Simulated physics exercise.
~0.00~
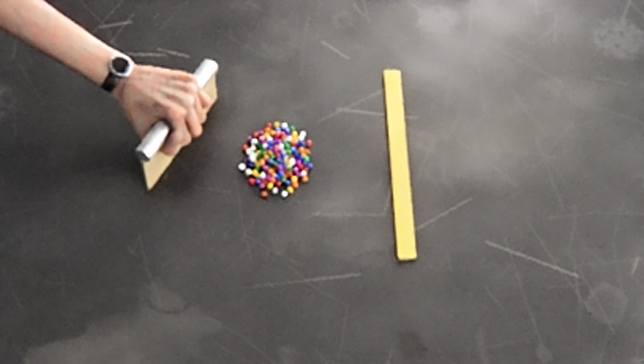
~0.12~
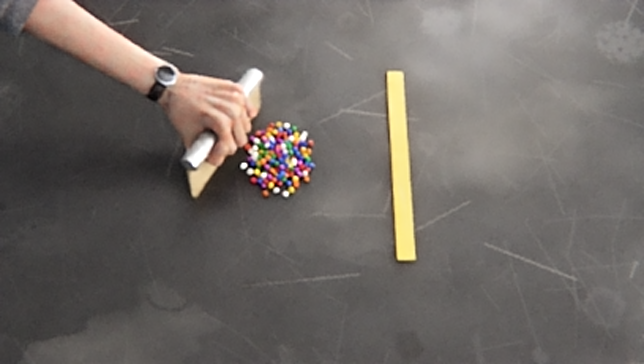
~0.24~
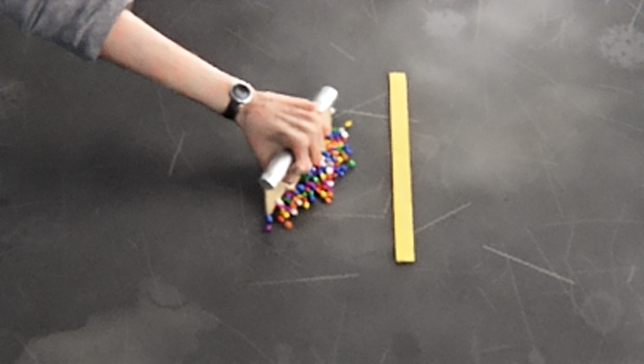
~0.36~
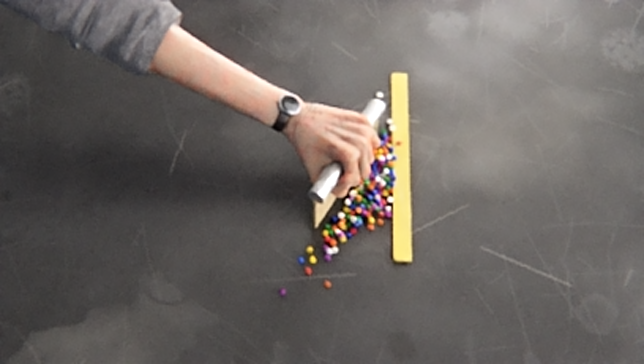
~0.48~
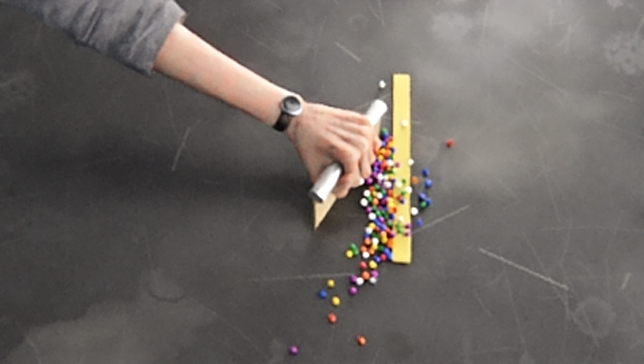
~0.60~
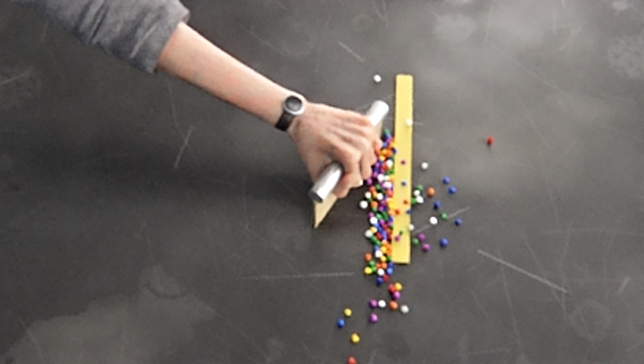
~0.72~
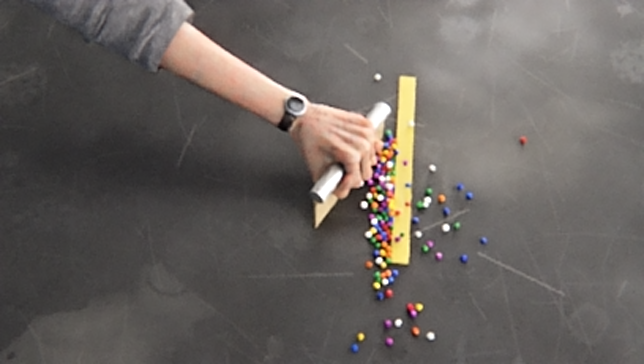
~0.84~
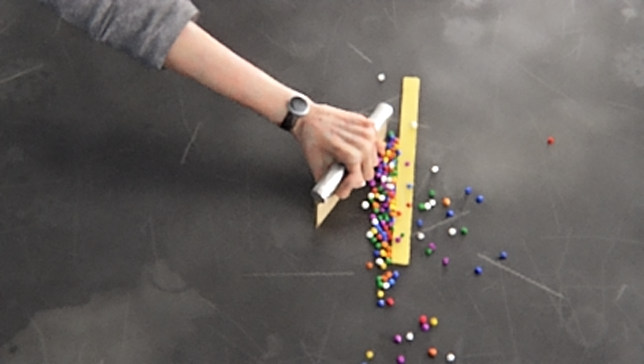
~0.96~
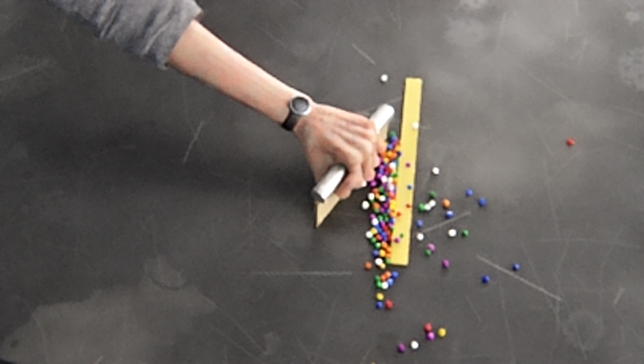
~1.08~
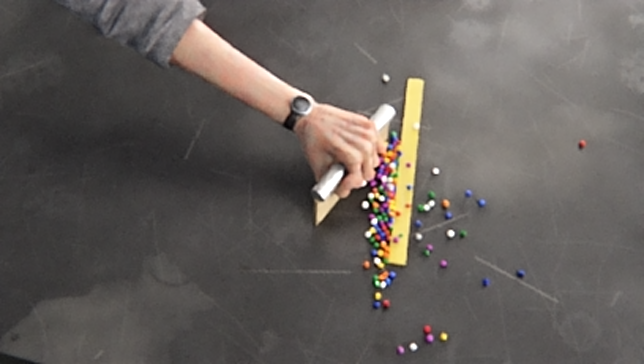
A tight round pile of many-coloured beads sits on a dark, scratched surface seen from above, with a yellow strip standing to its right. A hand wearing a dark watch, its grey sleeve soon showing at upper left, holds a slanted scraper with a silvery handle. It slides the scraper rightward into the pile and bunches the beads along the blade. The scraper halts just short of the strip, while beads spread downward and some cross to the far side. They settle with most still crowded between blade and strip, others scattered to the right and below.
